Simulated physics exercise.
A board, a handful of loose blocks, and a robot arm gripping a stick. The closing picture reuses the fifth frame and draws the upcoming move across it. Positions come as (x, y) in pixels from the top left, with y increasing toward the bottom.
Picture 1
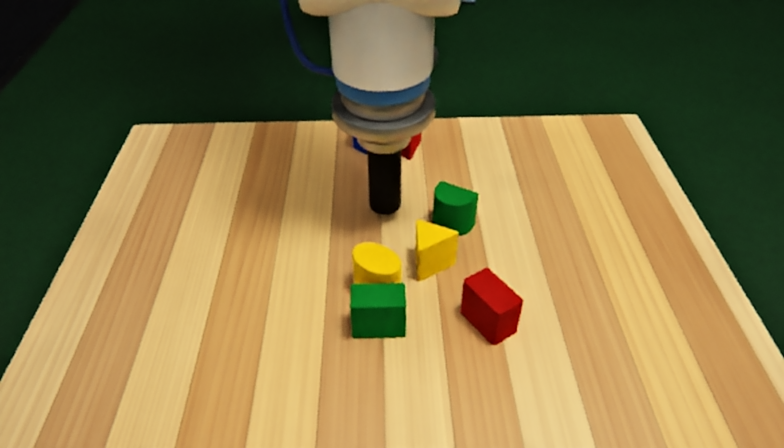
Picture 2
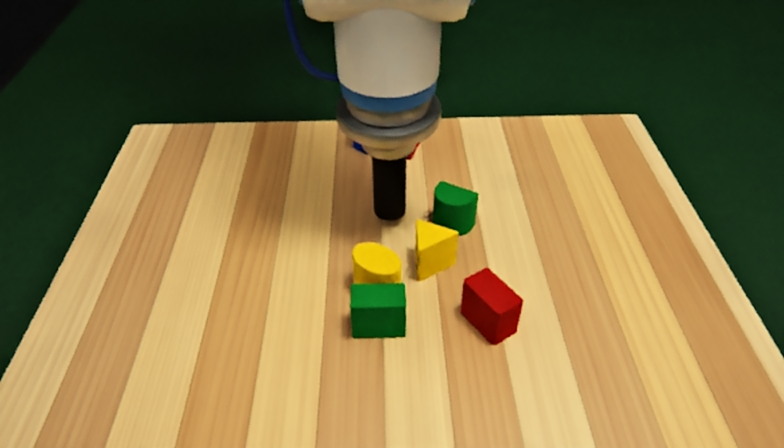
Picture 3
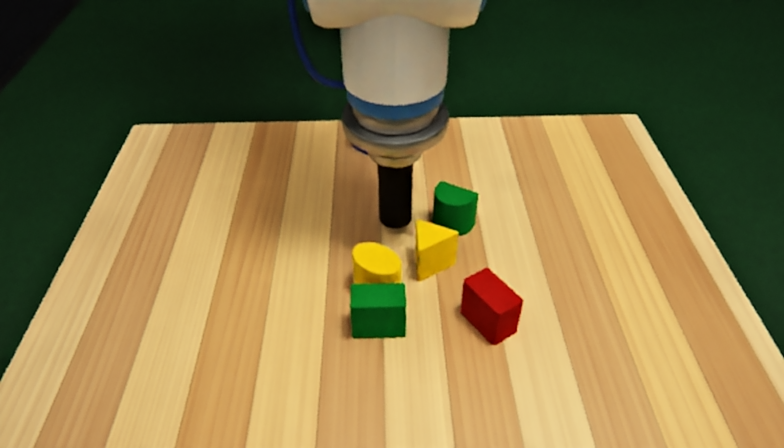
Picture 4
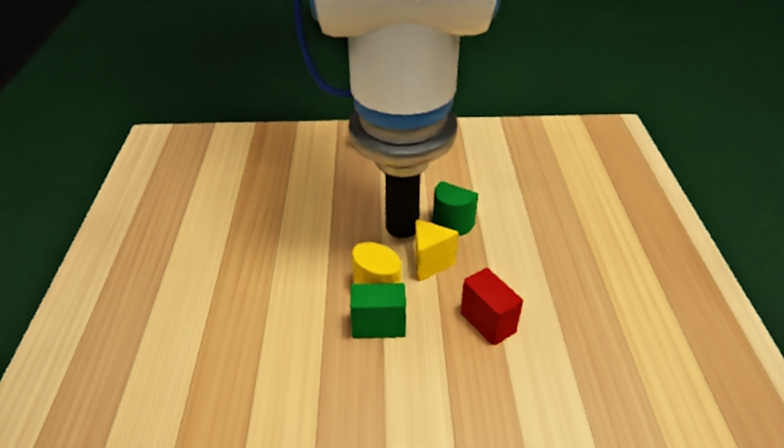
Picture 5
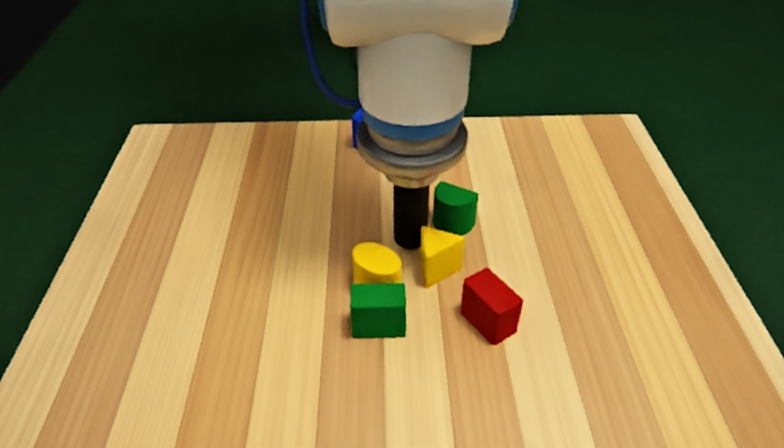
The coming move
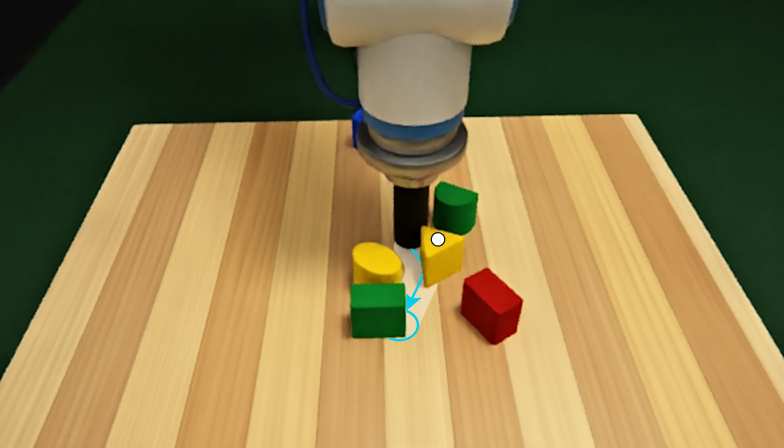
A robot arm holding a dark stick moves toward the viewer and slightly right across a striped wooden board, passing between scattered red, green and yellow blocks. The stick then meets the yellow three-sided block and nudges it a little to the right, while the blocks around it stay still.
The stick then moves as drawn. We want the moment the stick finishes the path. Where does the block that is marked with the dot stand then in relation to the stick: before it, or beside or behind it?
Slid away.
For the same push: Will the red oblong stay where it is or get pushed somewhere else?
By the time the path is finished, it has moved at least a centimetre.
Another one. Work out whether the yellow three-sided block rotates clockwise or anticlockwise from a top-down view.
Answer: Against the clock.
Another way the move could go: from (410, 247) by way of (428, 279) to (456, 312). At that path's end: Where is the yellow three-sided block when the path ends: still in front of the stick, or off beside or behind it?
By then it is in front of the stick.
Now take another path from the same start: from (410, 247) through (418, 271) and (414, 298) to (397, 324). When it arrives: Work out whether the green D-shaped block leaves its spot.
Answer: Unmoved.
The drawn path runs from (410, 247) via (423, 271) and (413, 297), ending at (399, 325); the dot is on the yellow three-sided block.
The first path, step by step. Halfway along, stick (419, 276); yellow three-sided block (460, 270), turned 35° anticlockwise; red oblong (501, 294), turned 15° anticlockwise.
At the end, stick (399, 316); yellow elliptical block (369, 262), turned 30° clockwise; green oblong (366, 308), turned 45° clockwise; yellow three-sided block (449, 280), turned 75° anticlockwise; red oblong (505, 296), turned 15° anticlockwise.
